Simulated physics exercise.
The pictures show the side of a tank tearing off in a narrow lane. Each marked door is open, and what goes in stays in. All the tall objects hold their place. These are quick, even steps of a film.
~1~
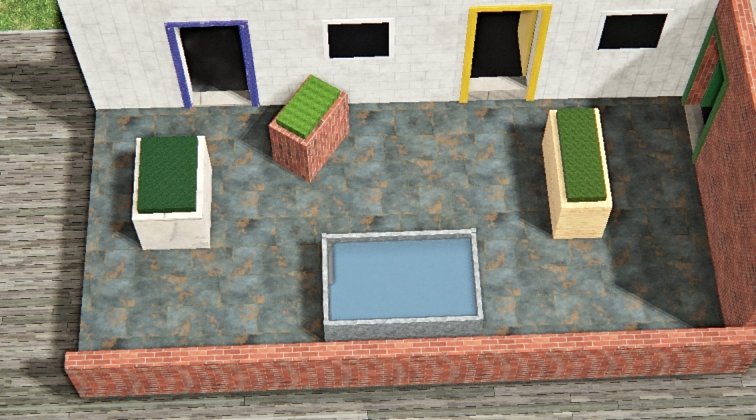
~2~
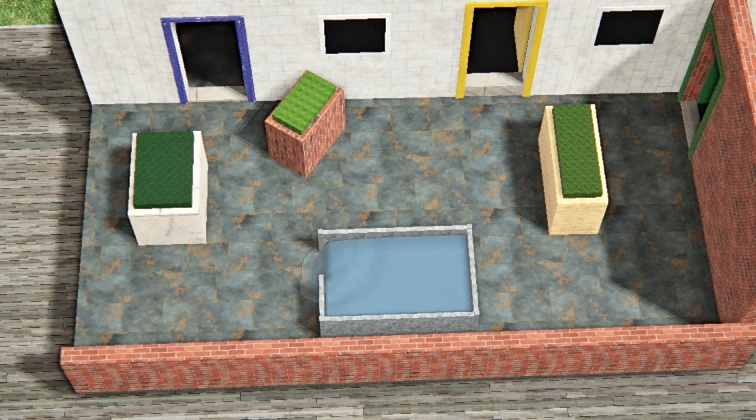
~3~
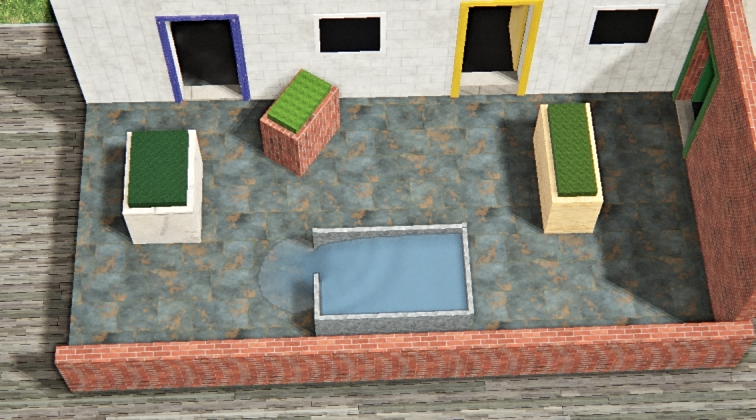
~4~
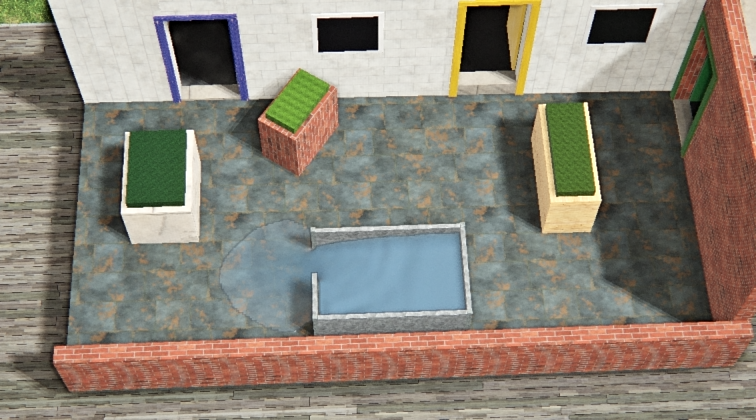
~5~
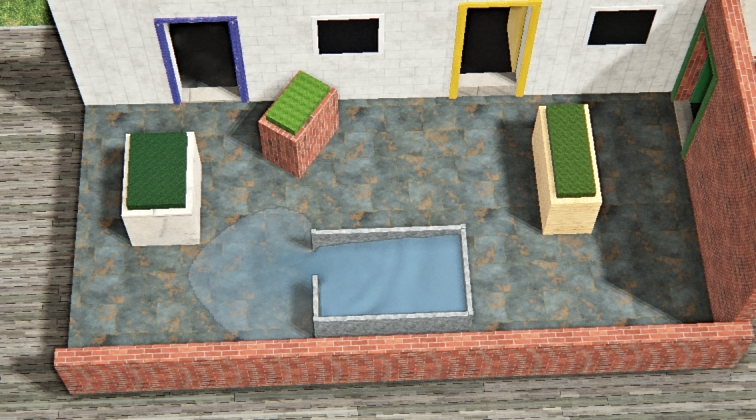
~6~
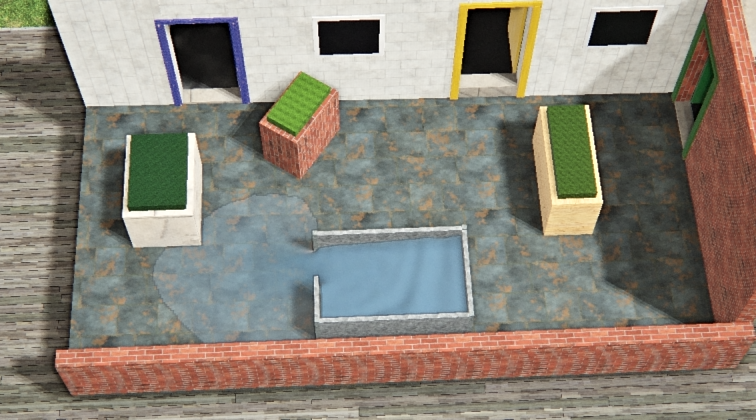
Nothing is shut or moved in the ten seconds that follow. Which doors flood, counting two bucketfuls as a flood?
In the end: The blue door lets in a lot; the yellow door admits no more than that; the green door admits no more than that.
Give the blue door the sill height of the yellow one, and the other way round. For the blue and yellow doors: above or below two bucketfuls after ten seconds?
Then: The blue one keeps below it, the yellow one lets less in.
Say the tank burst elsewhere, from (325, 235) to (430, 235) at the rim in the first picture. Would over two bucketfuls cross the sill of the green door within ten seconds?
In short: The green one goes over.
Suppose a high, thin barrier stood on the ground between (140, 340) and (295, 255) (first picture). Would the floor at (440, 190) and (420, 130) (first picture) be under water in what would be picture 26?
In that order: Dry, flooded.
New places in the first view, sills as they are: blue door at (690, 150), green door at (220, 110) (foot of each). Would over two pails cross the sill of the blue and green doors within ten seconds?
My reading: Blue holds, green passes that mark.
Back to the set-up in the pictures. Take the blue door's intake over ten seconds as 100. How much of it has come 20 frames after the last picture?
About 60 per cent.
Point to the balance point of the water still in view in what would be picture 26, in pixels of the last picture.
Near (324, 272).
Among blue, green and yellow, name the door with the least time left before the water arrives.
It is the blue-painted one.
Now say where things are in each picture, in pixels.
In the first picture, still water in the tank at (401, 279).
In the second picture, water pours out at (324, 269) and has run to (307, 294).
In the third picture, the front is at (264, 278), out from the gap at (319, 269).
In the fourth picture, the front is at (228, 267), out from the gap at (317, 269).
In the fifth picture, the front is at (199, 266), out from the gap at (318, 270).
In the sixth picture, the front is at (161, 265), out from the gap at (319, 271).
A moment on, water covers 25 % of the floor; the blue door not reached, the yellow door not reached, the green door not reached.
Next, water covers 25 % of the floor; the blue door under two buckets in, the yellow door not reached, the green door not reached.
Then, water covers 30 % of the floor; the blue door over two buckets in, the yellow door not reached, the green door not reached.
Later, water covers 35 % of the floor; the blue door over two buckets in, the yellow door wet at the sill, nothing in, the green door not reached.
In the end, water covers 40 % of the floor; the blue door far over two buckets in, the yellow door wet at the sill, nothing in, the green door not reached.
